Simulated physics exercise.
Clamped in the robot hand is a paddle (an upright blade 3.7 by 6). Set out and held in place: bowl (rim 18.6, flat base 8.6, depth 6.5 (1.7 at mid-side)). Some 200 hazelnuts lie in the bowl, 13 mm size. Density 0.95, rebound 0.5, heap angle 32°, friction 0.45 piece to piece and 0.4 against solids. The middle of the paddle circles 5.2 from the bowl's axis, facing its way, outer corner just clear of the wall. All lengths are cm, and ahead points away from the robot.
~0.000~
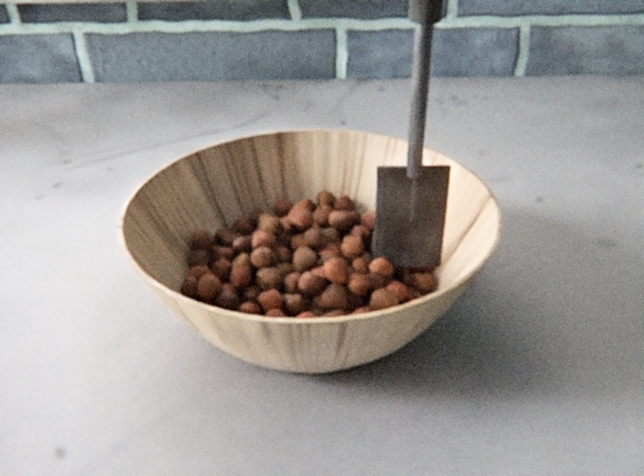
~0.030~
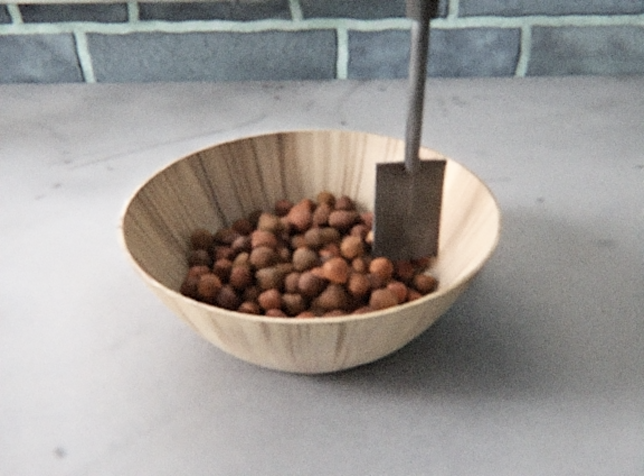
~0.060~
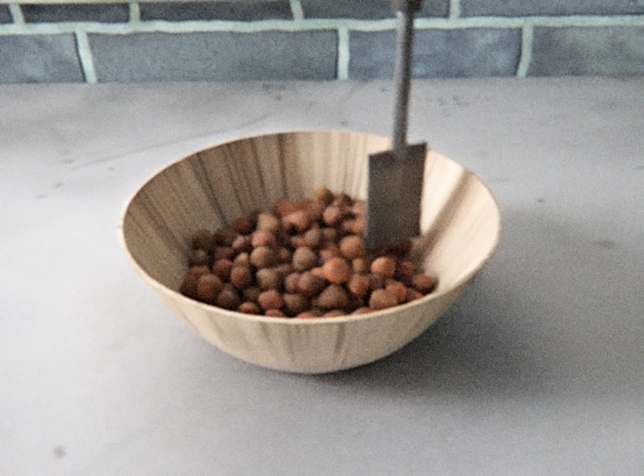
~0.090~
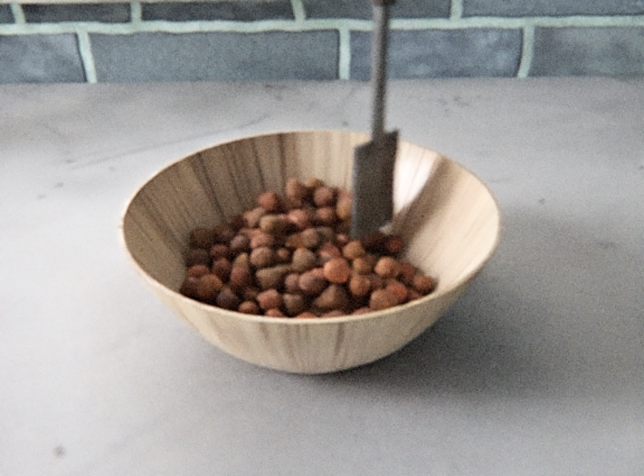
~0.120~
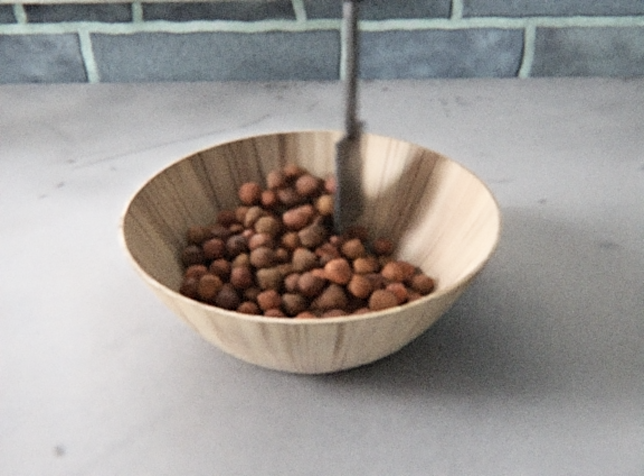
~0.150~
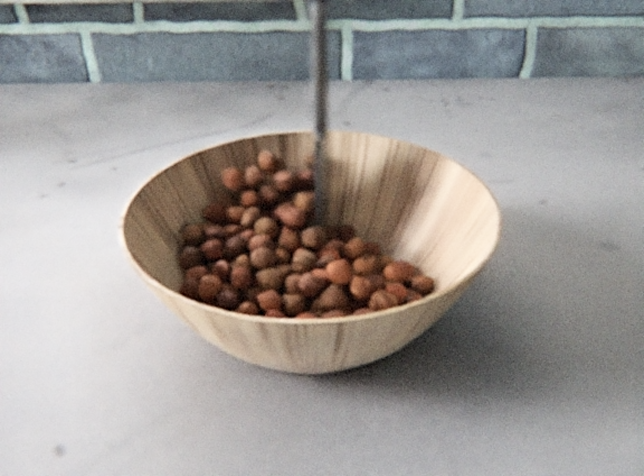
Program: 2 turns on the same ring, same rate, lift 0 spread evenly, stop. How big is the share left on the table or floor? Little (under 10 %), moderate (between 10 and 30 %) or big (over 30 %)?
A moderate share, between 10 and 30 %, ends on the table or floor.
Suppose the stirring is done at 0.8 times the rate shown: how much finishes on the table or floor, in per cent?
About 10 per cent.
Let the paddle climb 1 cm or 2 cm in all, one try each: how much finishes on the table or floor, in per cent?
Some 10 and 10 per cent.
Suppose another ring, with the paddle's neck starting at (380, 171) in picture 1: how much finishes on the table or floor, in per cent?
Some 5 per cent.
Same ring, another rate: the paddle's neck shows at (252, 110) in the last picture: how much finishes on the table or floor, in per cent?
Some 35 per cent.
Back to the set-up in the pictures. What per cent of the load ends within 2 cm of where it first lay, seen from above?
About 5 per cent.
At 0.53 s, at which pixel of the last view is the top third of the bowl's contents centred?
Near (426, 242).
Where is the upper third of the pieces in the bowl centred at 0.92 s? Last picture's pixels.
Around (244, 302).
After 0.53 s, 333° round, highest piece 9 above the table; 184 in the bowl, 7 on the table or floor, 9 in flight or on the tool.
After 0.92 s, 222° round, highest piece 8 above the table; 166 in the bowl, 30 on the table or floor, 4 in flight or on the tool.
After 1.31 s, 0° round, highest piece 7 above the table; 160 in the bowl, 40 on the table or floor.
After 2.01 s, 0° round, highest piece 6 above the table; 160 in the bowl, 40 on the table or floor.
In the end, 160 in the bowl, 40 on the table or floor. That is 20 % on the table or floor.
